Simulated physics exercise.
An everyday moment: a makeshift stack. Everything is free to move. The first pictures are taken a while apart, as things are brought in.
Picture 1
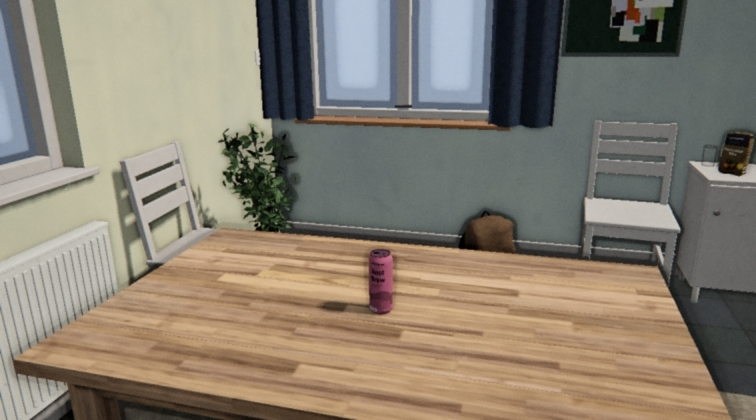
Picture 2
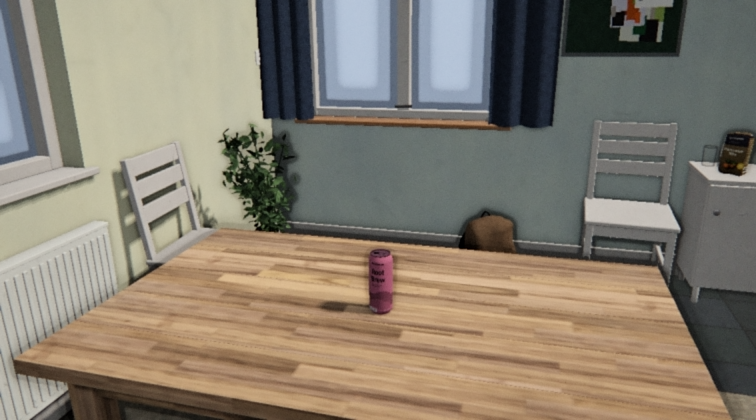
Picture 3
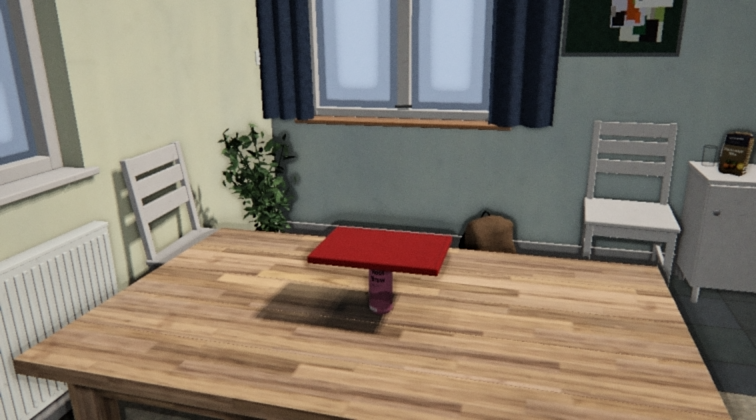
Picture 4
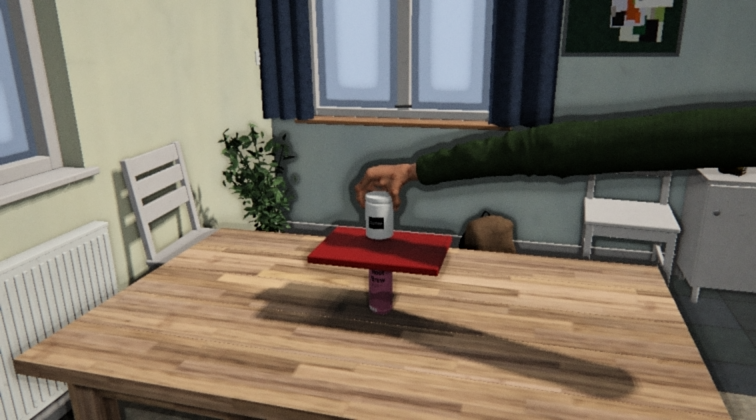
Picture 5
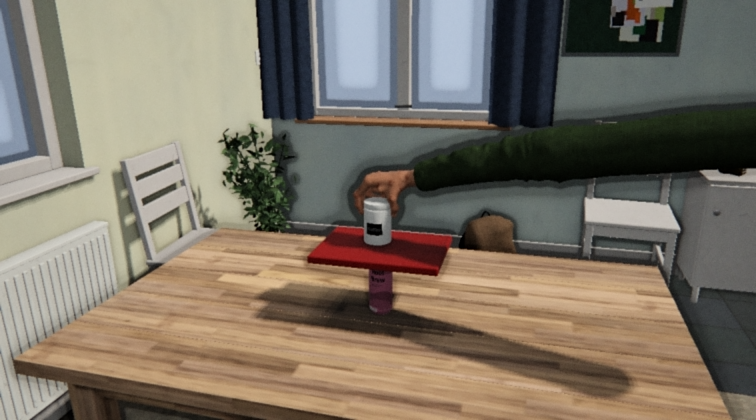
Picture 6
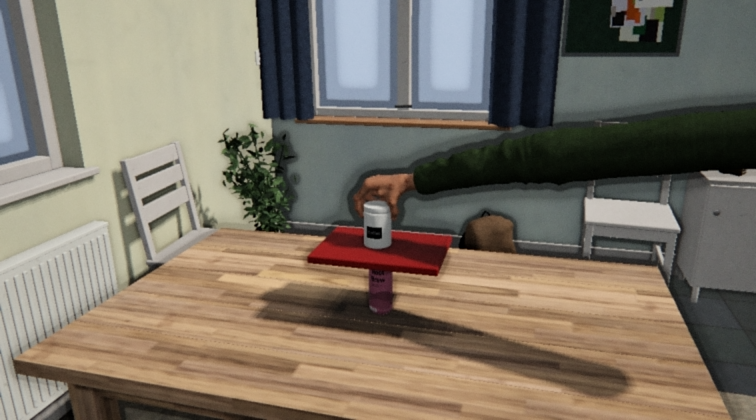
On a wooden table, a red lid tops a pink can and a hand lowers a white jar onto it.
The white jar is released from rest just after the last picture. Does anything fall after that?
Outcome: The stack holds.
Then, 0.80 s on from there, no change.
Then, 1.80 s on from there, white jar resting near (378, 225).
In the end, all 3 unmoved. At the end, from the last picture's camera, white jar near (377, 225). The stack stays up.
